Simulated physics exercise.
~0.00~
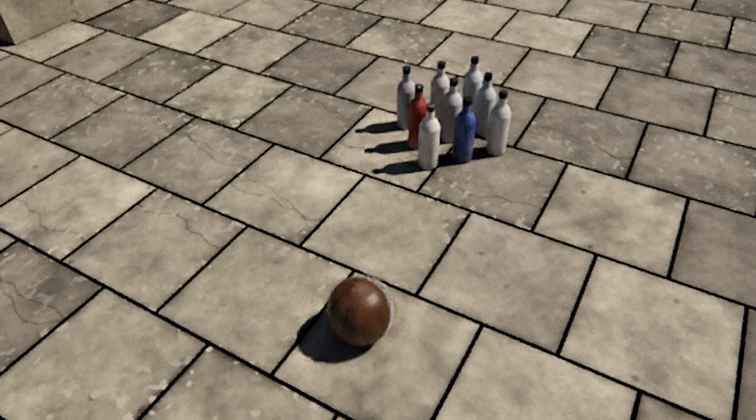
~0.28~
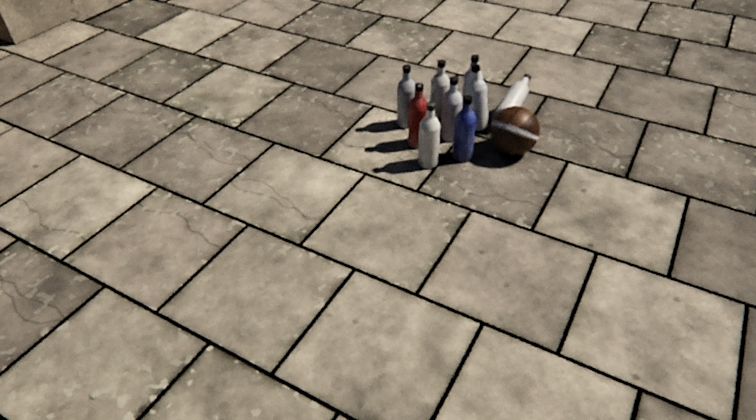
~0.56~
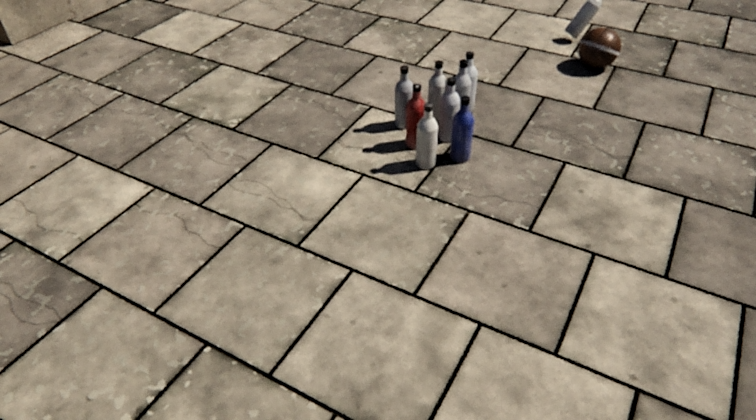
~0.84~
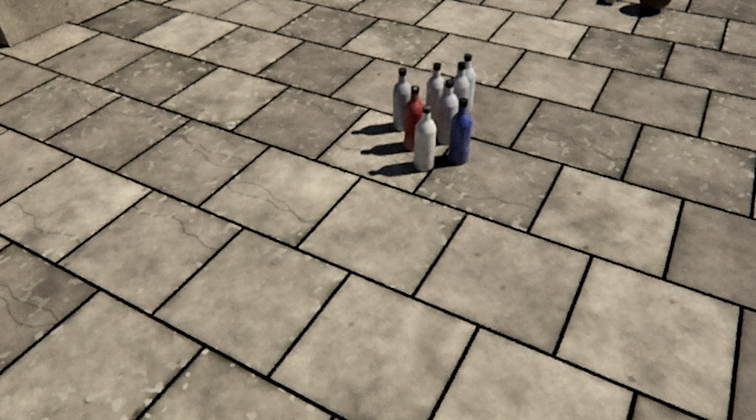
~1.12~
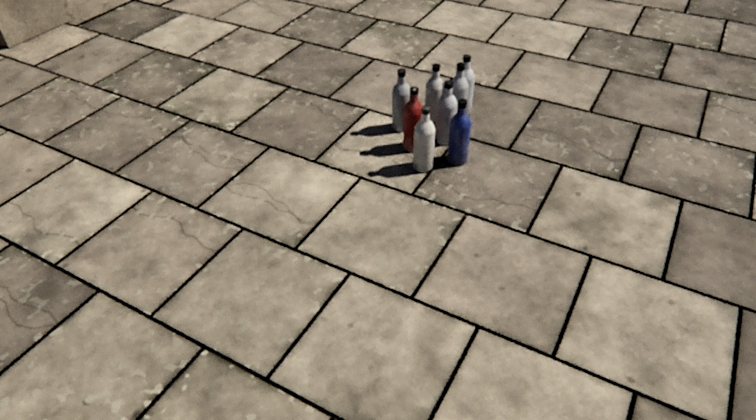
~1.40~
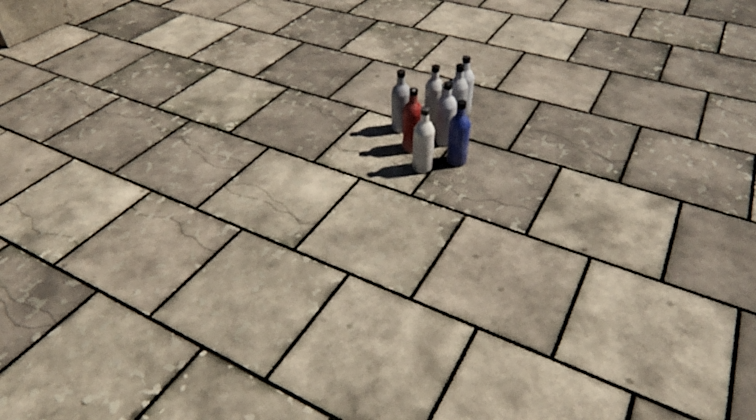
On a sunlit pavement of worn stone slabs, a cluster of capped bottles stands upright, most of them pale, with one red and one blue among them. A brown wooden ball rolls in from the foreground, heading up and to the right. It strikes the pale bottle at the right edge of the group, tipping it over. Ball and bottle travel away together toward the upper right, the bottle tumbling beside it, until both pass out of view. The remaining bottles, including the red and the blue, are left standing in their cluster, their shadows stretching left.
